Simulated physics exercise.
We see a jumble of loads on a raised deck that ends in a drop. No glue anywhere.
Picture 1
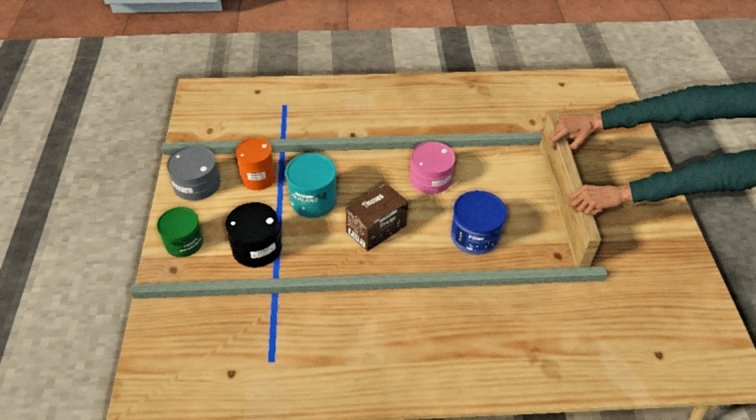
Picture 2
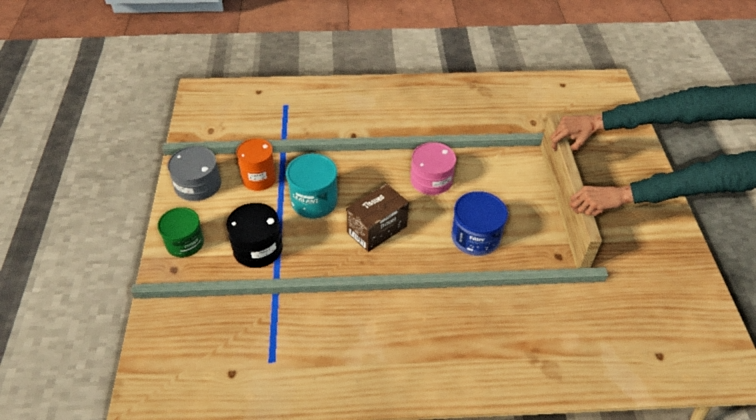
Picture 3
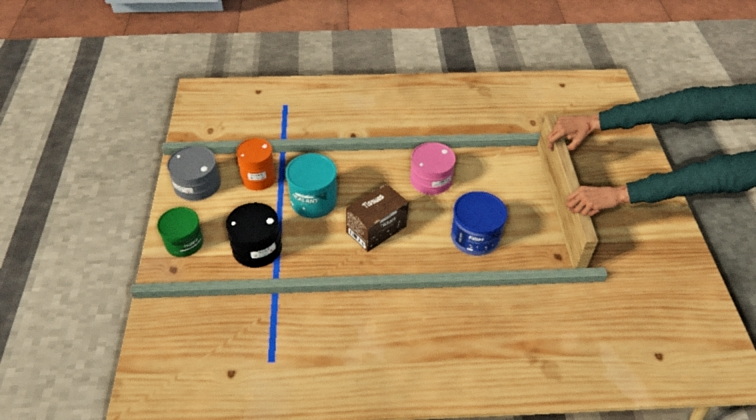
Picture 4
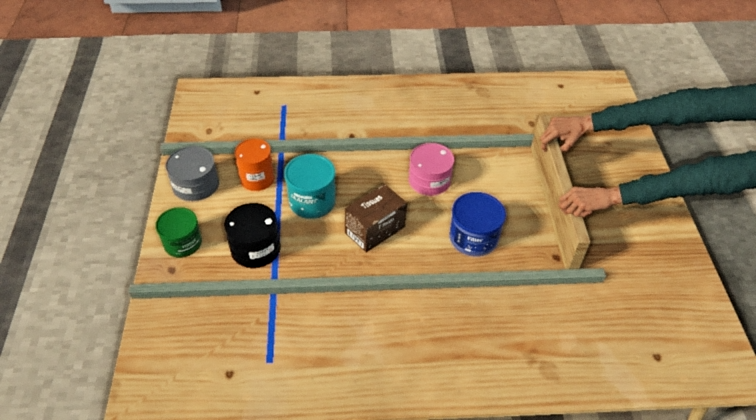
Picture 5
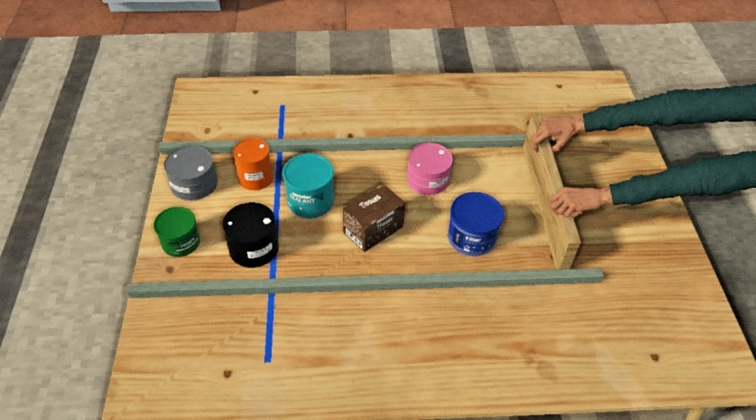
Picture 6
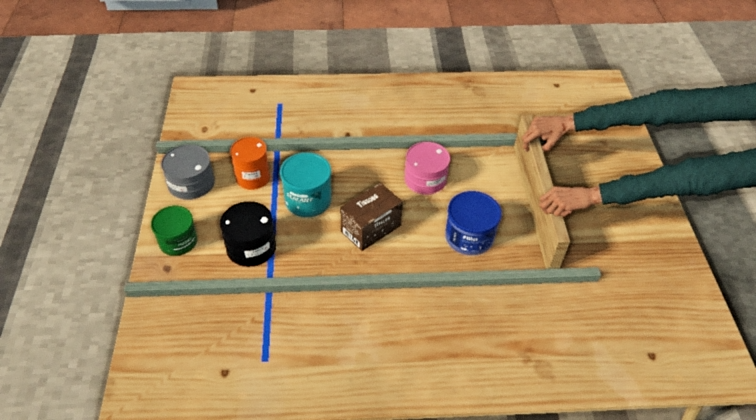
On a light wooden table over a striped grey rug, seen from above at an angle, two greenish rails run left to right, crossed by a blue tape line. Between them sit grey, orange, green and black containers at left, a teal one by the tape, then a brown box, pink and blue containers. Two green-sleeved hands at right slide a plank slightly left, touching nothing, as the view shifts faintly.
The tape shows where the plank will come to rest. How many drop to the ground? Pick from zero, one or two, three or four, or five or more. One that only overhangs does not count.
The number that fall off is zero.
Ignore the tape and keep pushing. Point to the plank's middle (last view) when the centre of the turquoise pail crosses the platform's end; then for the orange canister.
Near (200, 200) and (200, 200).
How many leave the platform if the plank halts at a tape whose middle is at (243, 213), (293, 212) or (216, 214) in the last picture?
It would be 1, 0 and 2.
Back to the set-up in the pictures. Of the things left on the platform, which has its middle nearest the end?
It is the green pail.
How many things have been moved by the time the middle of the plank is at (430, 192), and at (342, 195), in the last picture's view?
The counts are 3 and 4.
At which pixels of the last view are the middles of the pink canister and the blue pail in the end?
Near (253, 169) and (243, 251).
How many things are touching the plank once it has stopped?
That makes 3.
Early on, none off yet; green pail at rest near (175, 231); grey canister at rest near (188, 172); orange canister at rest near (251, 164).
A while later, none off yet; green pail at rest near (175, 231); grey canister at rest near (188, 172); orange canister moving near (248, 162).
Finally, the number that fall off is zero.
